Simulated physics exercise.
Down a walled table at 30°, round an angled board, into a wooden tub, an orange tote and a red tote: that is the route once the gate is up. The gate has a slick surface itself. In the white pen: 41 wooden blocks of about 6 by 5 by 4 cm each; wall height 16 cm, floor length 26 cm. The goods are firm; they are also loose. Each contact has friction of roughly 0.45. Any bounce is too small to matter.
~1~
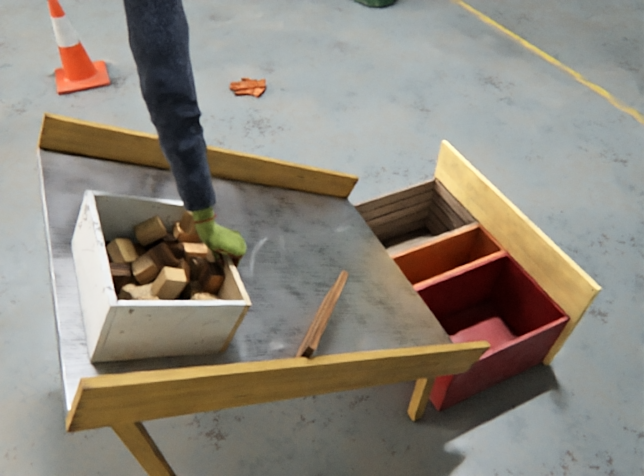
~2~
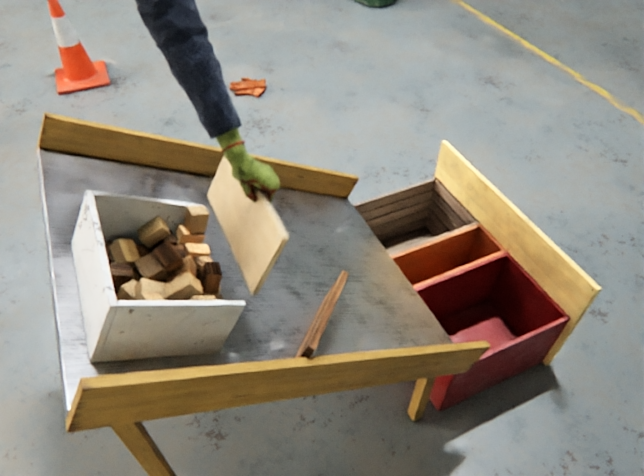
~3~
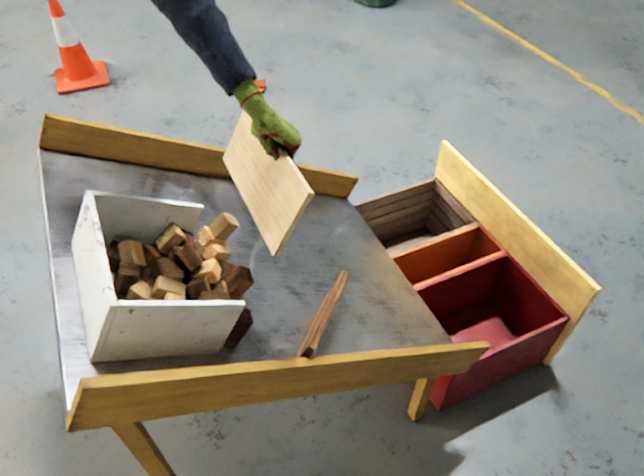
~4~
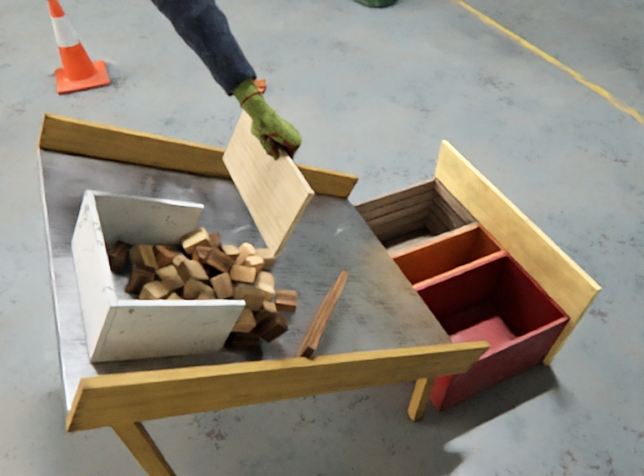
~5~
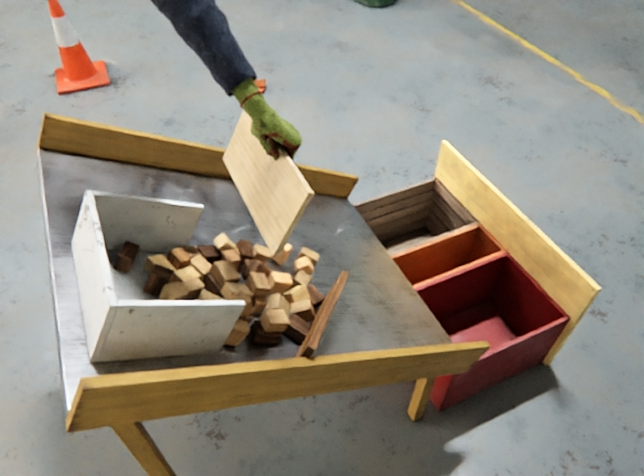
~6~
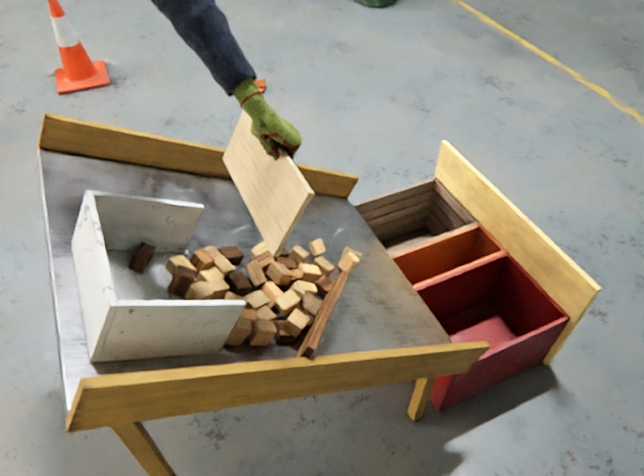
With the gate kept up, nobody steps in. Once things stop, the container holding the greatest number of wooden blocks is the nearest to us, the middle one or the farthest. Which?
It is the one in between.
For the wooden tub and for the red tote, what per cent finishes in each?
Result: Near 5 % and near 10 %.
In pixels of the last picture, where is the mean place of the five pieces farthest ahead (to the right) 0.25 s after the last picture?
I'd put their middle close to (397, 258).
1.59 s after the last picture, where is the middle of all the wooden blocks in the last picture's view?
(435, 301).
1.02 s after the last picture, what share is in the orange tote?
I'd put it near 45 in a hundred by then.
Then, 0.25 s after the last picture, 1 still in the white pen, 2 in the orange tote and 38 on the slope.
Then, 0.57 s after the last picture, 9 in the orange tote, 29 on the slope and 3 in the air.
Then, 1.02 s after the last picture, 2 in the wooden tub, 18 in the orange tote, 2 in the red tote, 16 on the slope and 3 in the air.
When it is over (1.59 s after the last picture), 2 in the wooden tub, 23 in the orange tote, 5 in the red tote and 11 on the slope.
